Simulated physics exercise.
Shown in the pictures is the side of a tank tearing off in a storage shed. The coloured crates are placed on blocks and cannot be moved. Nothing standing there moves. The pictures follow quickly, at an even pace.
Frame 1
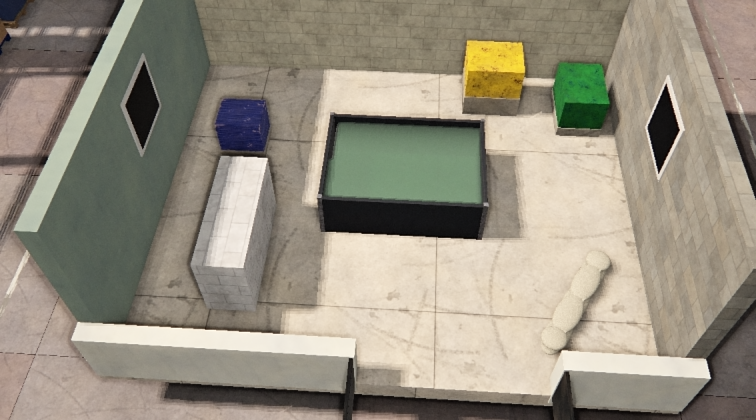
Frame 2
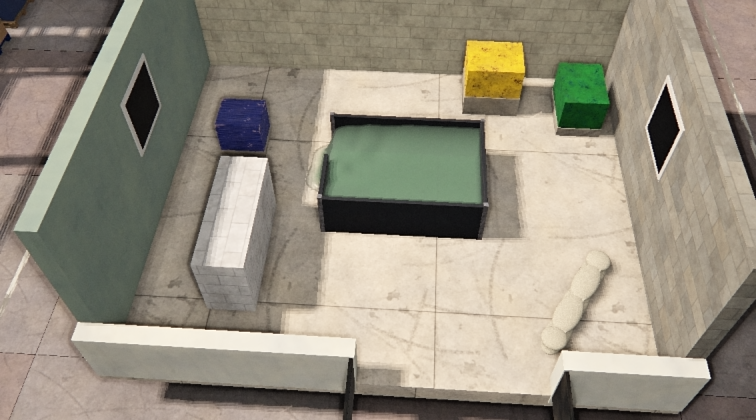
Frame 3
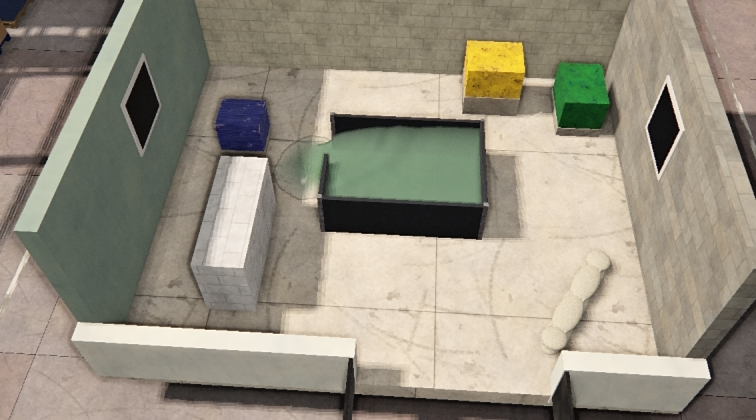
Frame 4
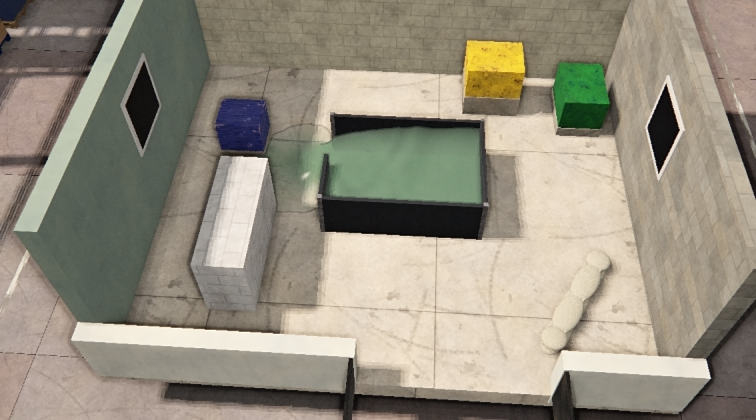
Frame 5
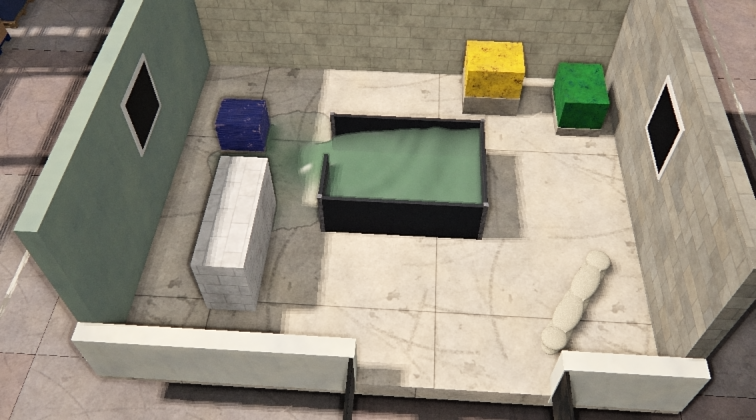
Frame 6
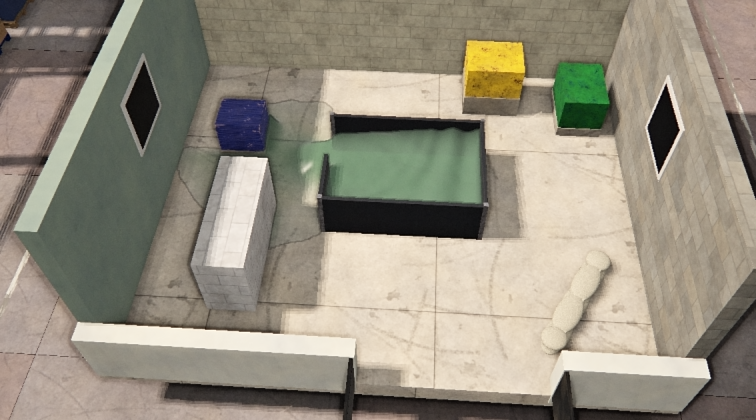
Walled storage shed with an open black tank, its left side opening and green water pouring out leftward across the floor.
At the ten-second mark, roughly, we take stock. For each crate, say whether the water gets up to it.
At the end, the yellow crate will be left dry; the blue crate will be left wet; the green crate will be left dry.
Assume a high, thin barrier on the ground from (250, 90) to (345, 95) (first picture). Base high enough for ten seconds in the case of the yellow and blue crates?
Yellow is left untouched; blue is flooded.
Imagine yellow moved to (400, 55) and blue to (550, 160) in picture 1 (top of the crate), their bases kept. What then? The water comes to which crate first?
Yellow crate.
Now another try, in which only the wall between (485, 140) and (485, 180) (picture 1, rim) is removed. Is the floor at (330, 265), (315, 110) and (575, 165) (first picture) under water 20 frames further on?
Well, the first one's left untouched, the second's left untouched, and the third's sodden.
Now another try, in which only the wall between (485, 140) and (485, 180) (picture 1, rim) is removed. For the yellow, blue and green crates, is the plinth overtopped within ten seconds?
Yellow: Clear, blue: Clear, green: Flooded.
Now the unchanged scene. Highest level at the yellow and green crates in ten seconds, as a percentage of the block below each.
Roughly 40 and 60 per cent respectively.
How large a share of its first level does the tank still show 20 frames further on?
That comes to some 48 per cent.
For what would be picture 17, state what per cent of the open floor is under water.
30 %.
A moment on, water covers 20 % of the floor; the yellow crate not reached, the blue crate water round its plinth, the green crate not reached.
Next, water covers 30 % of the floor; the yellow crate not reached, the blue crate water round its plinth, the green crate not reached.
Then, water covers 40 % of the floor; the yellow crate water round its plinth, the blue crate water round its plinth, the green crate not reached.
Later, water covers 75 % of the floor; the yellow crate water round its plinth, the blue crate water round its plinth, the green crate water round its plinth.
In the end, water covers 95 % of the floor; the yellow crate stayed above the water, the blue crate was topped, the green crate stayed above the water.
